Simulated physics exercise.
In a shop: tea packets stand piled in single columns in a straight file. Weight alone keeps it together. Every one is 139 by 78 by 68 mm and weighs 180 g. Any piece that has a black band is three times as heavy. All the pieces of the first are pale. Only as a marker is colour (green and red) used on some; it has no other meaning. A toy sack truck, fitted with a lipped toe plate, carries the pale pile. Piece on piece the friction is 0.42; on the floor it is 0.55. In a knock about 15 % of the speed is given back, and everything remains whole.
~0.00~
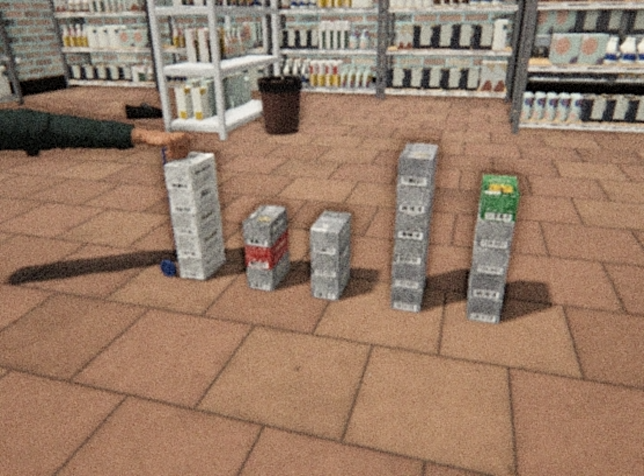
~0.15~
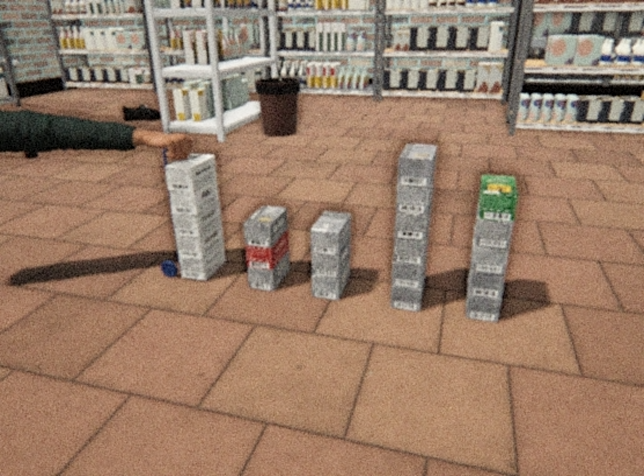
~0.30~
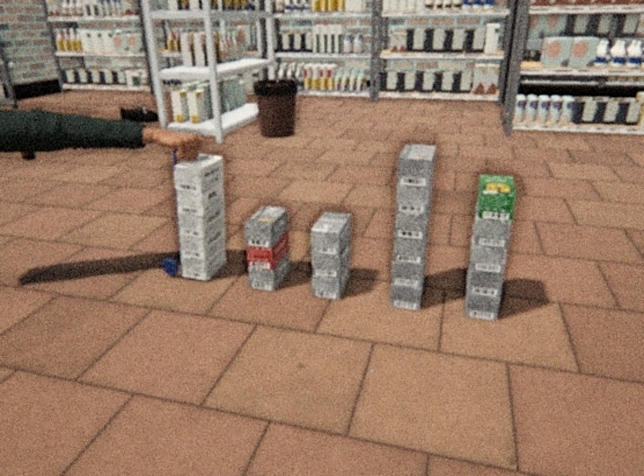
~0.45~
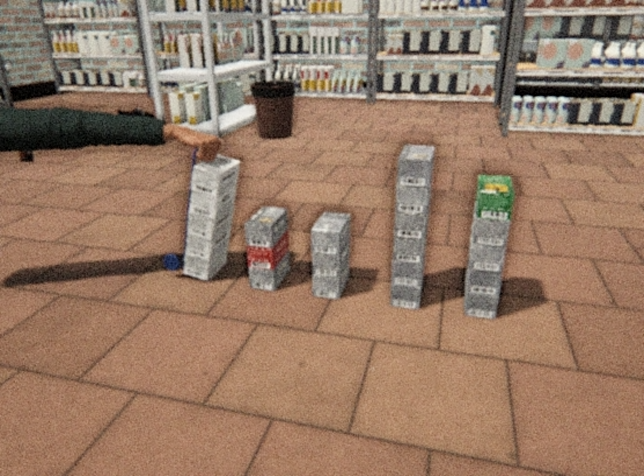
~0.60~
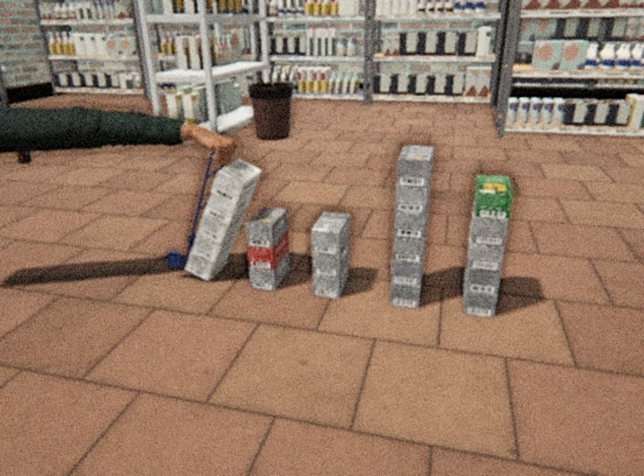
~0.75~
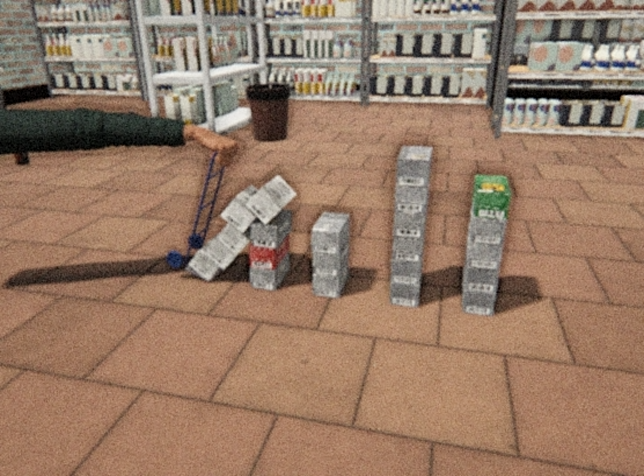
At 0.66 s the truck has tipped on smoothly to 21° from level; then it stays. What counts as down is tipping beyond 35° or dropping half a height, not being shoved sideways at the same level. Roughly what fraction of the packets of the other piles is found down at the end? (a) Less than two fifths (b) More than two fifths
The answer is a.
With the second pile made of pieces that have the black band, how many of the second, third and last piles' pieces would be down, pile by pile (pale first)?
Second: 0; third: 0; last: 0.
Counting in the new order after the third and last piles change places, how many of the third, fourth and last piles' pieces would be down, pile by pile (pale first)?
Count of fallen pieces - third: 5; fourth: 6; last: 3.
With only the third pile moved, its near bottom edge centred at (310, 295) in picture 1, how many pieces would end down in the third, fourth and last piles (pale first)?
Third 0; fourth 0; last 0.
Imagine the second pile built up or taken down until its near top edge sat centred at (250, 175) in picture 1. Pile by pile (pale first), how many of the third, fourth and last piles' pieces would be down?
In that case third 2, fourth 5, last 5.
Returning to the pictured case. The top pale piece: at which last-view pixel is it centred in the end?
The top piece finishes near (362, 234).
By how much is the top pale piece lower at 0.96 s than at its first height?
Roughly 8 cm lower.
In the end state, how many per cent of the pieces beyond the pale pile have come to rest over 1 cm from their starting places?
Share: 35 in a hundred.
Around 0.96 s, 5 of the pale pile down; none of the 17 other packets down, 4 disturbed; red packet tipped 15°.
Around 1.26 s, 5 of the pale pile down; 3 of the 17 other packets down; red packet tipped 45°.
Finally (2.4 s), 5 of the pale pile down; 4 of the 17 other packets down; red packet tipped 47°, 40 mm lower; green packet unmoved. That is 24 per cent. Seen by the last camera, middles, red packet near (309, 264), green packet near (490, 196).
